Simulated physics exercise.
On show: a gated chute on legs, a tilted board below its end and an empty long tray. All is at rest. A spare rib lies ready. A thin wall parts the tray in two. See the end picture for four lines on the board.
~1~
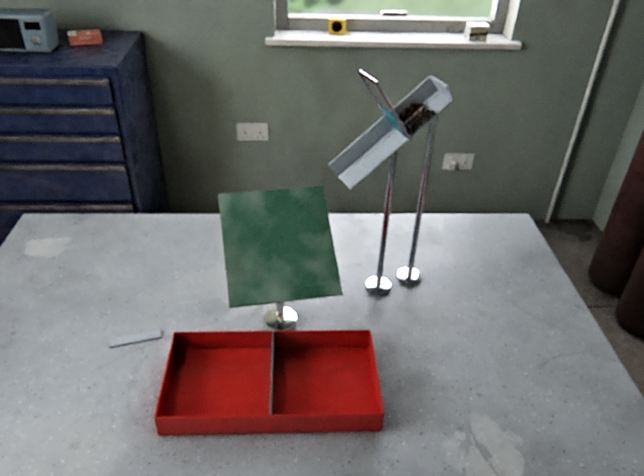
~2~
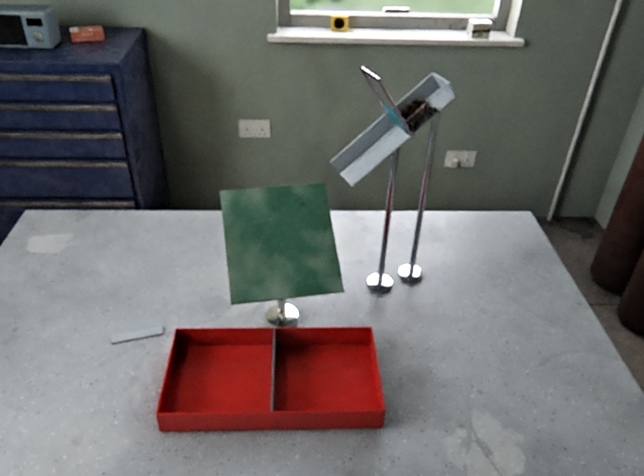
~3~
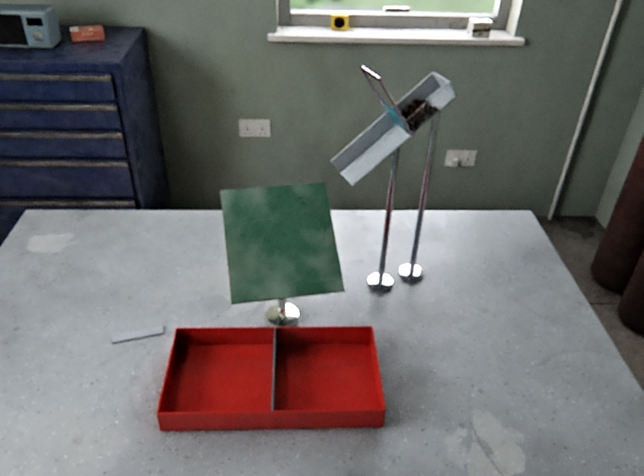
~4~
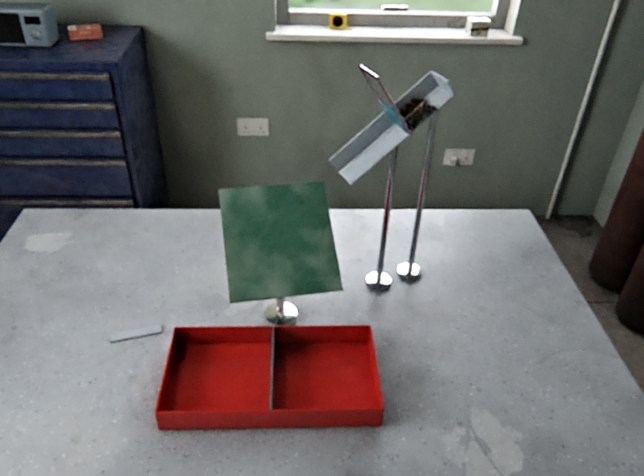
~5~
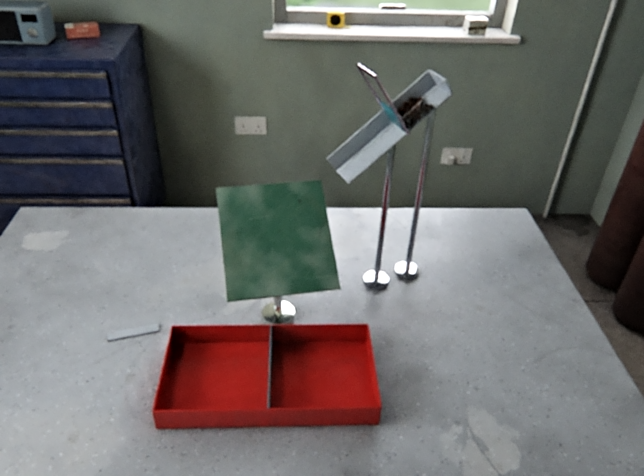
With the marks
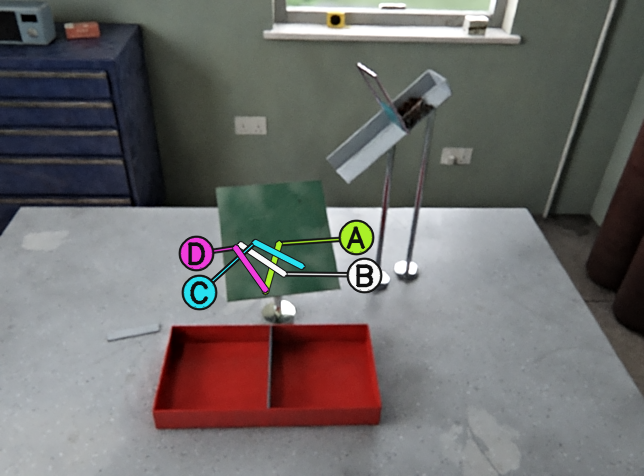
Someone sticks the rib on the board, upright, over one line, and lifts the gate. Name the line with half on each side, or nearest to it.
I would pick line A.
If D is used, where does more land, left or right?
The right half.
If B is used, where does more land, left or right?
More lands on the right.
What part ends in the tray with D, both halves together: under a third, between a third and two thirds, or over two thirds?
It is over two thirds.
On the marked copy, line A from (279, 243) to (265, 291); line B from (240, 244) to (284, 273); line C from (255, 242) to (301, 266); line D from (235, 247) to (265, 289).
Choosing A, of what is caught, about half in the left half, about half in the right.
Choosing B, of what is caught, a small part in the left half, nearly all in the right.
Choosing C, of what is caught, a small part in the left half, most in the right.
Choosing D, of what is caught, a small part in the left half, nearly all in the right.
